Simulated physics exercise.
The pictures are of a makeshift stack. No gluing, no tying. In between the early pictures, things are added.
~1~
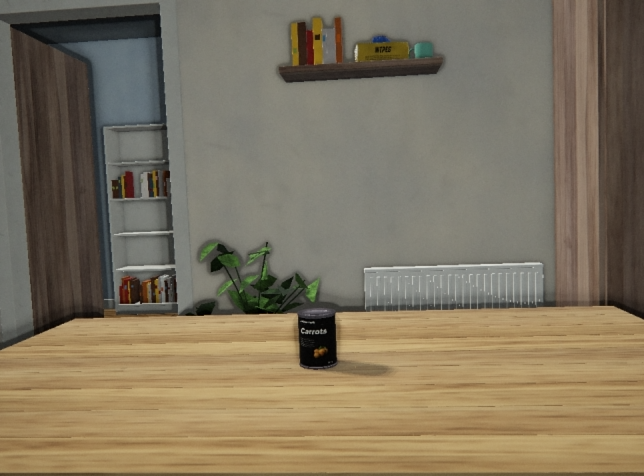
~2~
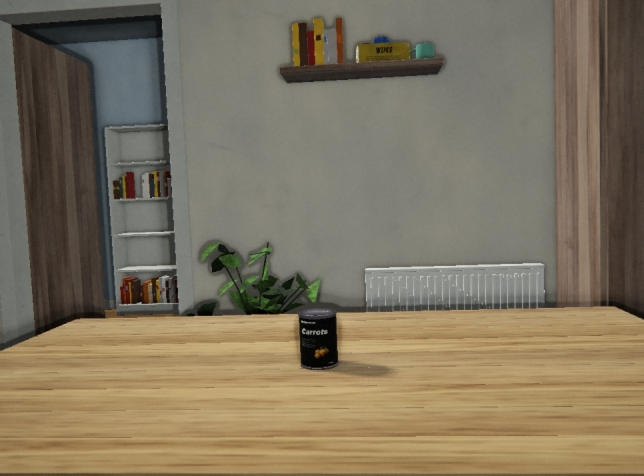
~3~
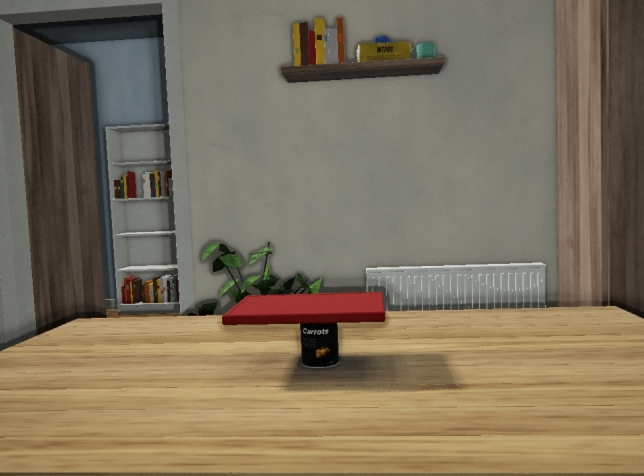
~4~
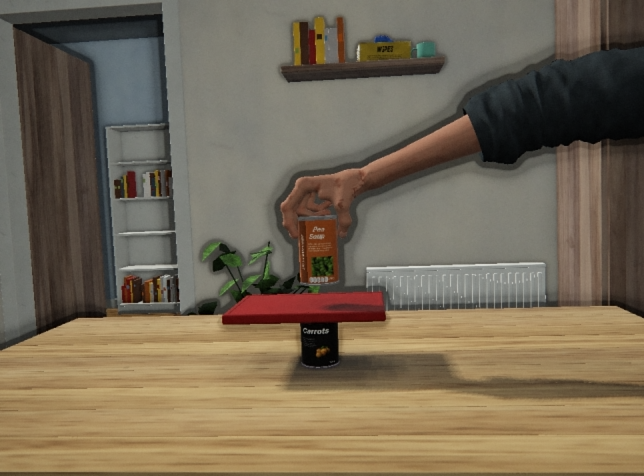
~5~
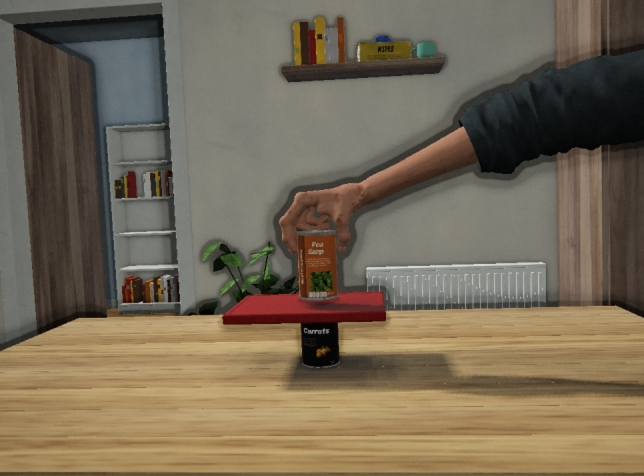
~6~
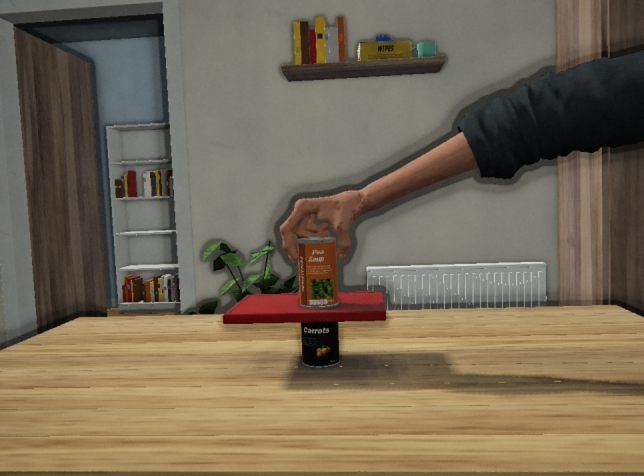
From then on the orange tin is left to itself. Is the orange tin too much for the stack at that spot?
No, the stack copes.
Then, 0.20 s on from there, no change.
Then, 0.60 s on from there, orange tin resting near (318, 273).
In the end, all 3 unmoved. At the end, from the last picture's camera, orange tin near (318, 273). The stack keeps its balance.
